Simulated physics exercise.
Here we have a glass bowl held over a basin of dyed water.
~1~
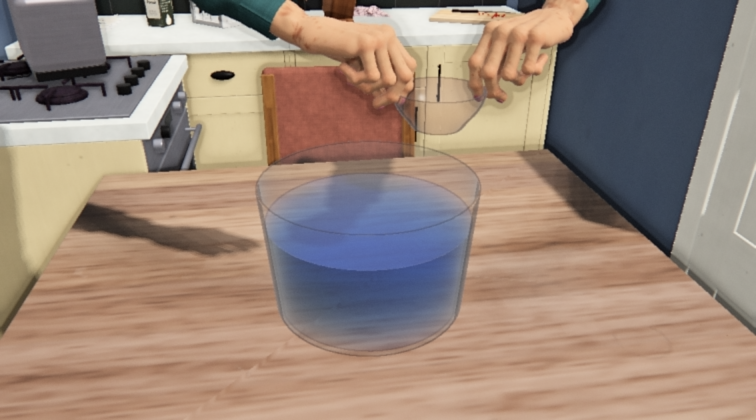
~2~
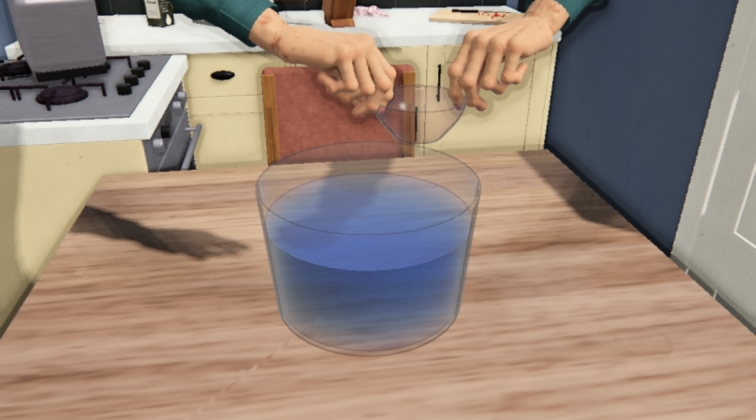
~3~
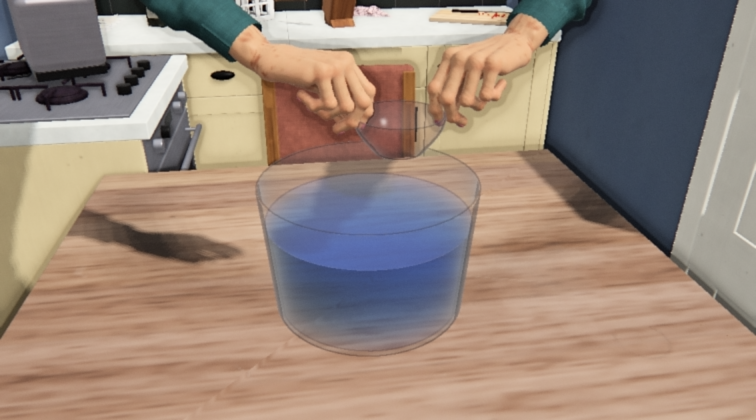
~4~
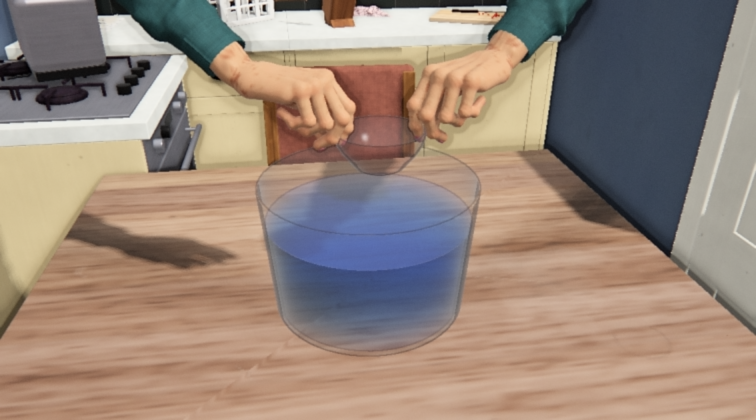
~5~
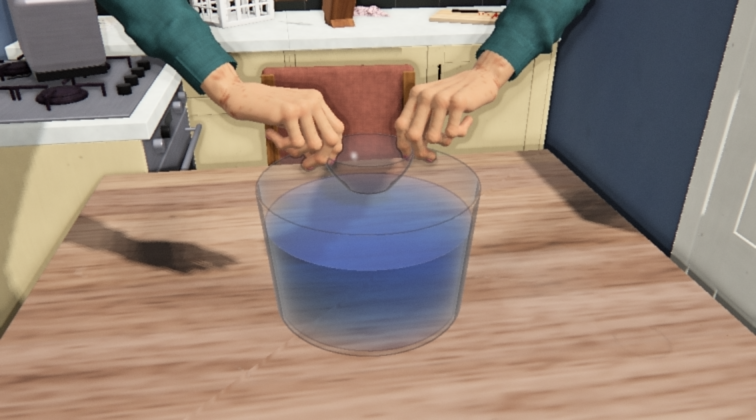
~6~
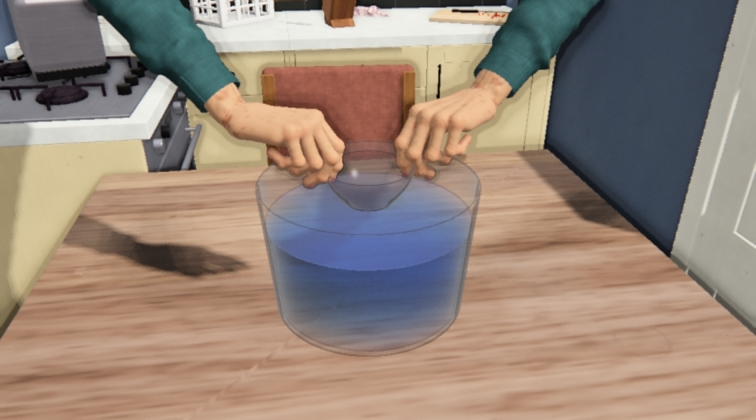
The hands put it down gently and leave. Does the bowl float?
It rides on the surface.
Shortly, the bowl dips into the dyed water.
Then, it bobs and steadies.
At the finish, the bowl floats with about half of its side showing.
